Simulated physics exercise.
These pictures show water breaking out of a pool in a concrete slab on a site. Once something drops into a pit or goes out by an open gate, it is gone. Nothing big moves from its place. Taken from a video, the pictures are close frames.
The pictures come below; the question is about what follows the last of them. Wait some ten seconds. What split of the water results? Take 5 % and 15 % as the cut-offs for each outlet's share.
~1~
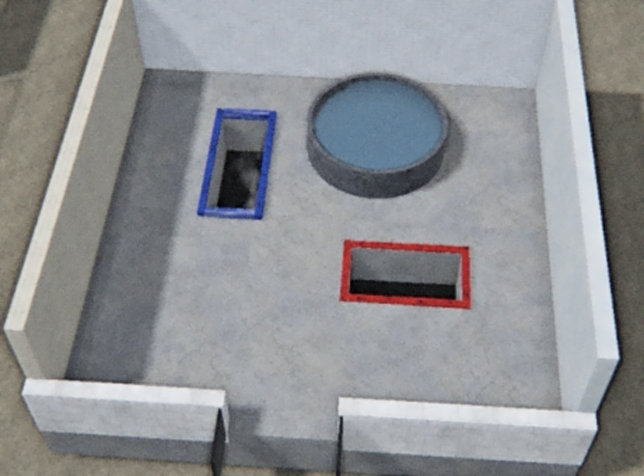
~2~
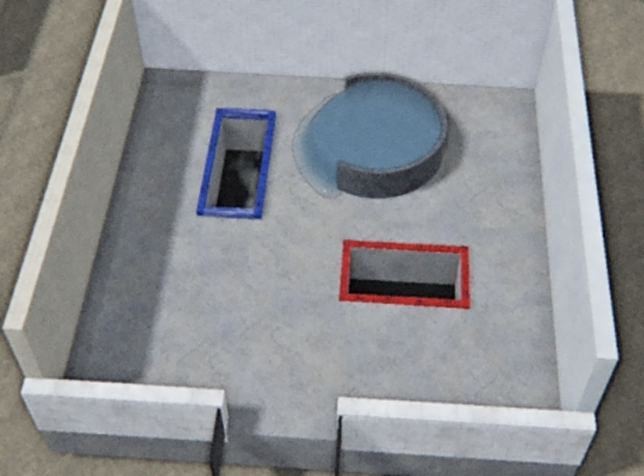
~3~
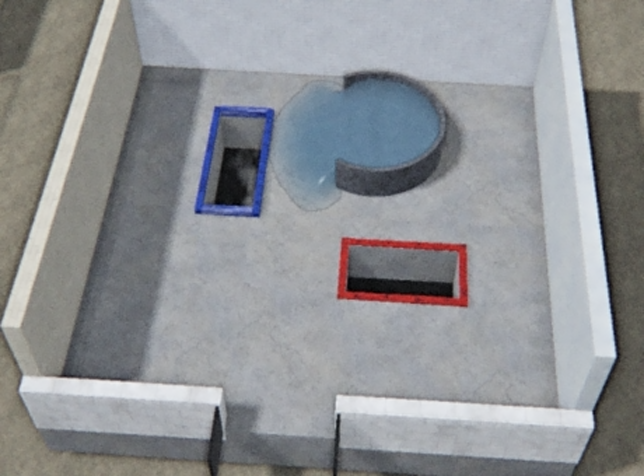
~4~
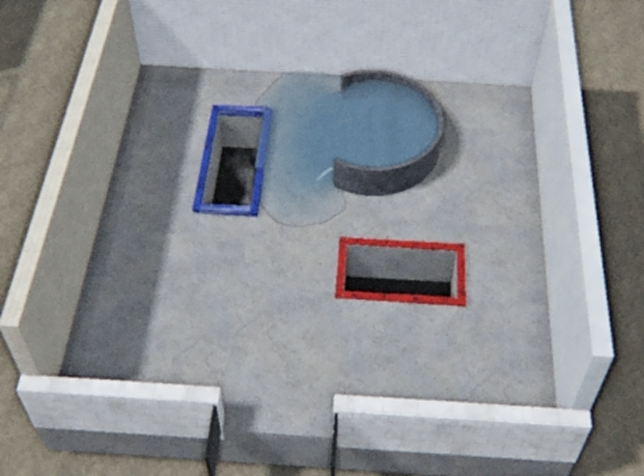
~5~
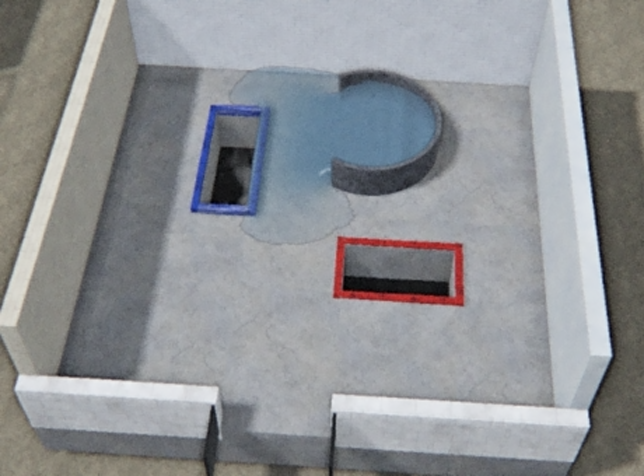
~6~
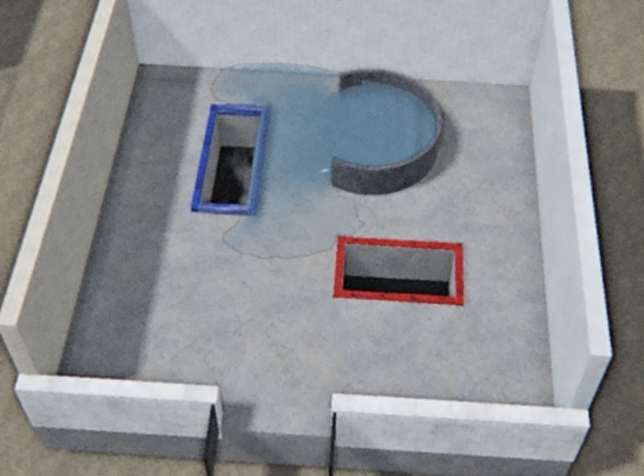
In the end, the gate ends up with 5 to 15 %, the blue pit ends up with more than 15 %, the red pit ends up with less than 5 %.
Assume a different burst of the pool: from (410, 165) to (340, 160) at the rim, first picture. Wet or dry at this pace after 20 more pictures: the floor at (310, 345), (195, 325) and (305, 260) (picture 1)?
Spot by spot: Soaked through, then soaked through, then soaked through.
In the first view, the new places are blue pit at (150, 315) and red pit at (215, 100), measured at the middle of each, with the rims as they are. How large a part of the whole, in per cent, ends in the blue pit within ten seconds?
Blue: 2 %.
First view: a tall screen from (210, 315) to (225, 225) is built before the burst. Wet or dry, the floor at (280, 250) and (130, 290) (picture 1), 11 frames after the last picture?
Going by the list, I'd say reached by the flood, then kept clear of the flood.
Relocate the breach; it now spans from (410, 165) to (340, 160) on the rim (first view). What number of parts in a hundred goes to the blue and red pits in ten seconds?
Near enough: Blue 0 percent, red 50 percent.
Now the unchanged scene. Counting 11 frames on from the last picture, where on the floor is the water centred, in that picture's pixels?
It is near (293, 147).
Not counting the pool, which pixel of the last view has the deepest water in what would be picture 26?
Check roughly (145, 83).
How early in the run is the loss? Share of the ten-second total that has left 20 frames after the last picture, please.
Estimated share: Close to 65 %.
A moment on, water covers 20 % of the floor; the gate 0 %, the blue pit 10 %, the red pit 0 %.
Next, water covers 35 % of the floor; the gate 0 %, the blue pit 19 %, the red pit 0 %.
Then, water covers 55 % of the floor; the gate 1 %, the blue pit 23 %, the red pit 0 %.
Later, water covers 65 % of the floor; the gate 5 %, the blue pit 23 %, the red pit 1 %.
In the end, water covers 80 % of the floor; the gate 12 %, the blue pit 23 %, the red pit 1 %.
